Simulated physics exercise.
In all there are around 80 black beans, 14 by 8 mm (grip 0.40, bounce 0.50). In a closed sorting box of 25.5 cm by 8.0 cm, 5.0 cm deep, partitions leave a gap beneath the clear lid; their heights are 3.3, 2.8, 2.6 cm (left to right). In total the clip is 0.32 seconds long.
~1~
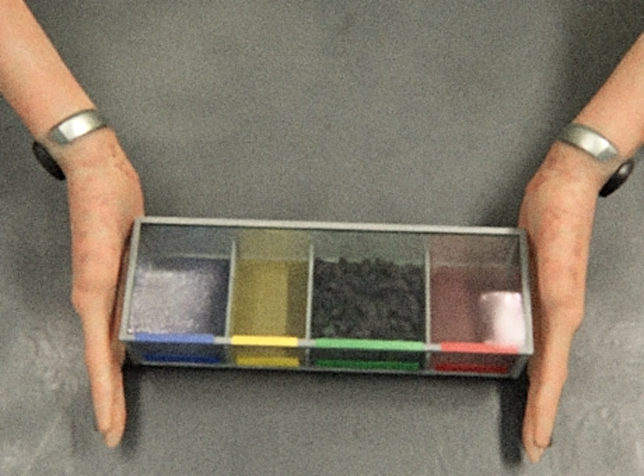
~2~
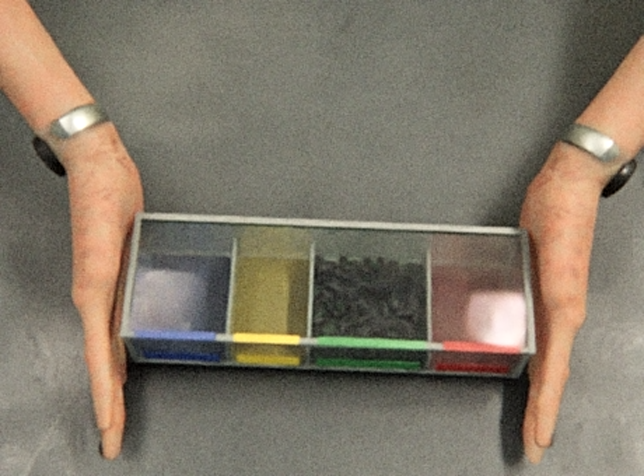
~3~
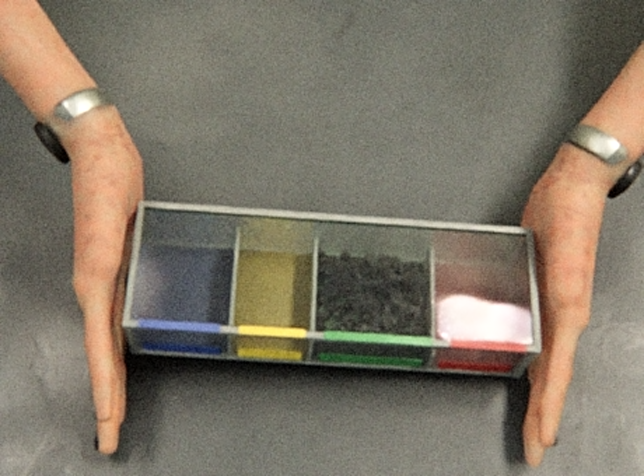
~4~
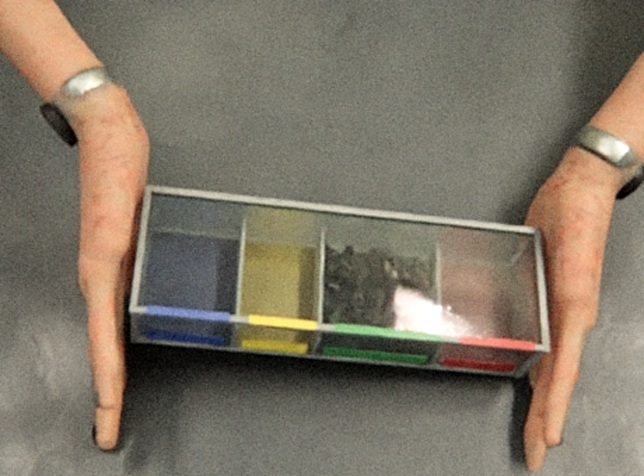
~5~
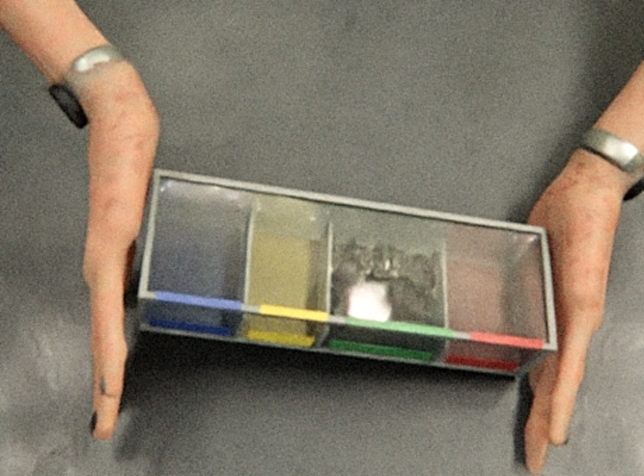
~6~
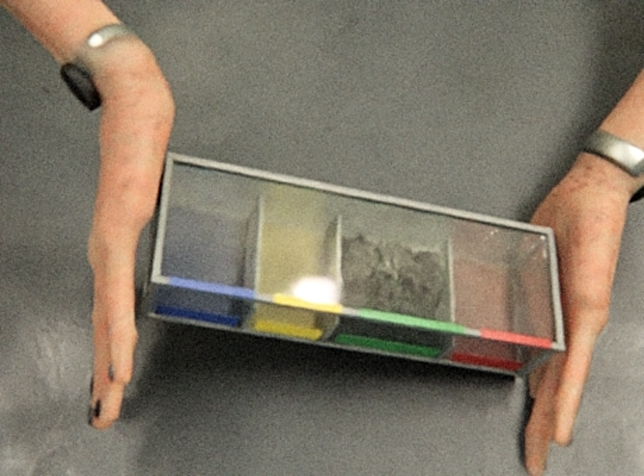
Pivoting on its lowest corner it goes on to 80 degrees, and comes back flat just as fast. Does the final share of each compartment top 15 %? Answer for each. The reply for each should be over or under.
For red it is over, for blue it is under, for green it is over, for yellow it is under.
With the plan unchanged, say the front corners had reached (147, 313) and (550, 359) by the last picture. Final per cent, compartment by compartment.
Per cent at the end: Red 45; blue 0; green 55; yellow 0.
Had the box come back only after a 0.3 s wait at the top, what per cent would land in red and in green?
Final amounts would be red 40% and green 60%.
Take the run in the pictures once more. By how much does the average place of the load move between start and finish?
Roughly 4.5 cm.
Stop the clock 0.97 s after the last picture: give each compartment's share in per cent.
You'd find red at 20, blue at 0, green at 80 and yellow at 0 per cent.
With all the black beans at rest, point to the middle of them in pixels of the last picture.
My guess is close to (420, 304).
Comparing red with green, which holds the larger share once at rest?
Green.
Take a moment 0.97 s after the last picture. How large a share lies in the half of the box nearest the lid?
Around 30 %.
Then, 0.97 s after the last picture, tilt 79 degrees; red 20 %, green 80 %.
Then, 1.61 s after the last picture, tilt 34 degrees; red 40 %, green 60 %.
Then, 2.30 s after the last picture, tilt 0 degrees; red 40 %, green 60 %.
In the end, red 40 %, blue 0 %, green 60 %, yellow 0 %.
